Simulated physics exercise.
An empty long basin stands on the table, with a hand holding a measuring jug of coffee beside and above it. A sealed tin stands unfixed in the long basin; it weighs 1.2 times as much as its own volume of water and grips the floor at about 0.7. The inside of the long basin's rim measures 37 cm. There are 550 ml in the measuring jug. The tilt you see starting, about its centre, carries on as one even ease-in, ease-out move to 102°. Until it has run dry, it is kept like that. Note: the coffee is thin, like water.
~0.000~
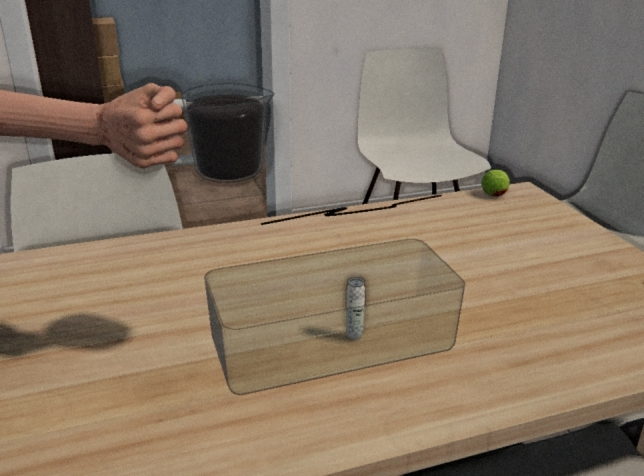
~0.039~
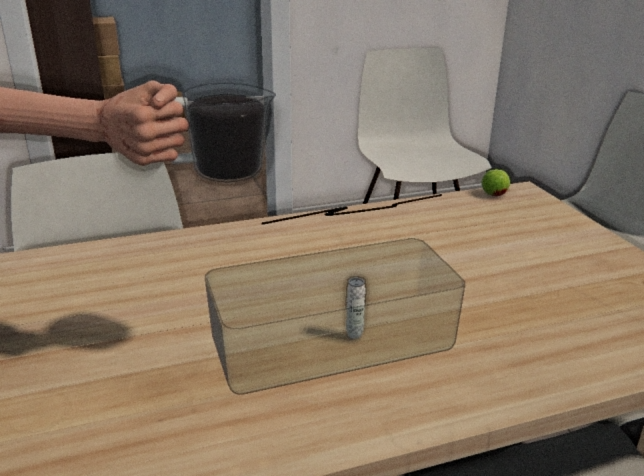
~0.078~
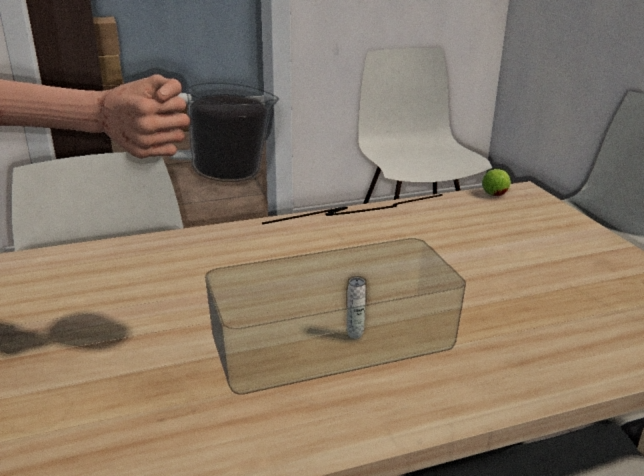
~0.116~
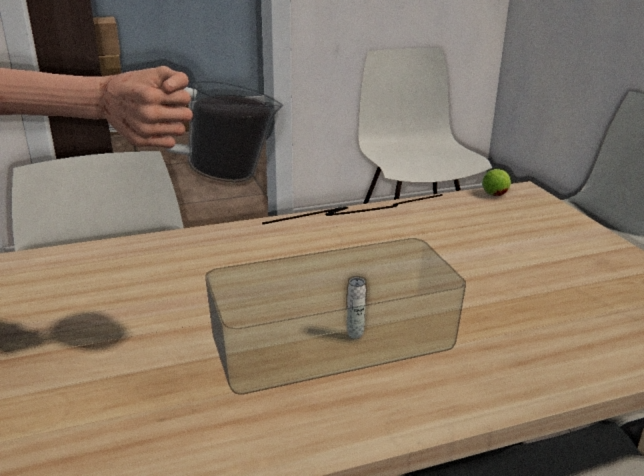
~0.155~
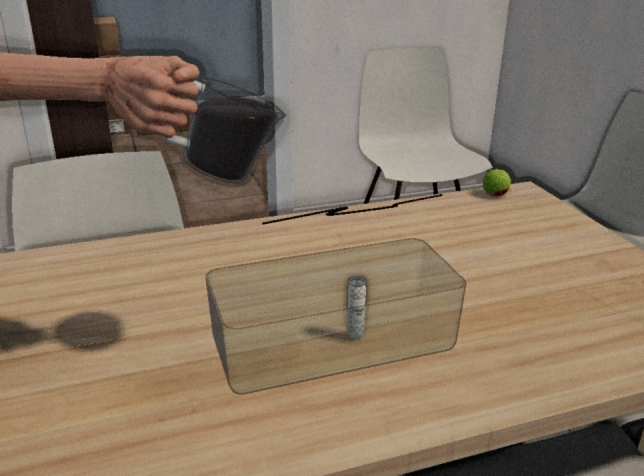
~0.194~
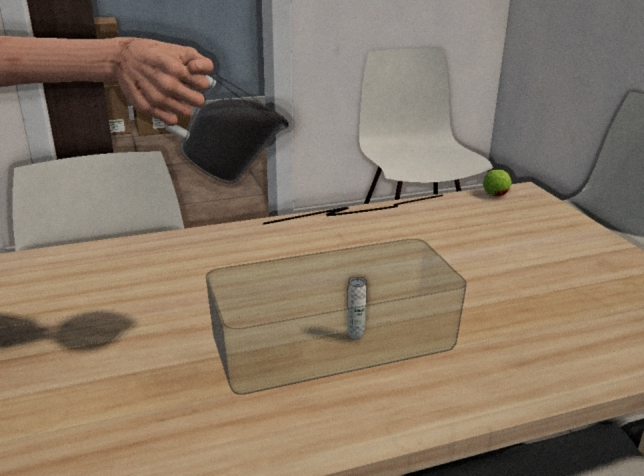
The clip shows a hand holding a measuring jug of dark coffee above a wooden table, left of and above a clear long basin, with a small tin visible there; the hand gradually tilts the jug to the right.
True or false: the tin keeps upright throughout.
False.
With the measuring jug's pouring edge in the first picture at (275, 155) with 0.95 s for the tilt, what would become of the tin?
Then it stays up.
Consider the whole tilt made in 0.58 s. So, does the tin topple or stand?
Well, the tin simply tips.
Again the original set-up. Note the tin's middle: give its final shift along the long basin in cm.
Around 9.0 cm.
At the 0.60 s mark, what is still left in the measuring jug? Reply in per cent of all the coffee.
Remaining share: Approx. 10 %.
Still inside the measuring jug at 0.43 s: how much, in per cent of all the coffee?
44 %.
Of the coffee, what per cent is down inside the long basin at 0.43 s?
Near 4 in a hundred.
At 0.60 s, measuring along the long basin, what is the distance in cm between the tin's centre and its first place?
Reading: Roughly 3 cm.
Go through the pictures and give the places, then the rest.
In the first frame, tilt 0°; pouring edge (274, 92); surface from (186, 108) to (263, 102); the long basin's rim runs from (213, 301) to (442, 261); the tin's top is at (356, 285).
In the second frame, tilt 2°; pouring edge (275, 93); surface from (187, 107) to (264, 102).
In the third frame, tilt 7°; pouring edge (278, 97); surface from (191, 105) to (267, 104).
In the fourth frame, tilt 14°; pouring edge (282, 103); surface from (193, 105) to (270, 106).
In the fifth frame, tilt 24°; pouring edge (286, 113); surface from (196, 111) to (276, 109).
In the sixth frame, tilt 36°; pouring edge (288, 125); surface from (192, 124) to (281, 117); 1 per cent is over the edge.
Then, 0.43 s in, the tilt is 99° and 45 per cent is still to pour; the tin stands where it began.
Then, 0.60 s in, the tilt is 102° and 10 per cent is still to pour; the tin stands 3 cm from where it began.
Then, 0.78 s in, the tilt is 102° and 1 per cent is still to pour; the tin leans 51°.
Then, 0.98 s in, the tilt is 102° and 0 per cent is still to pour; the tin lies on its side.
Finally, the tin lies on its side.
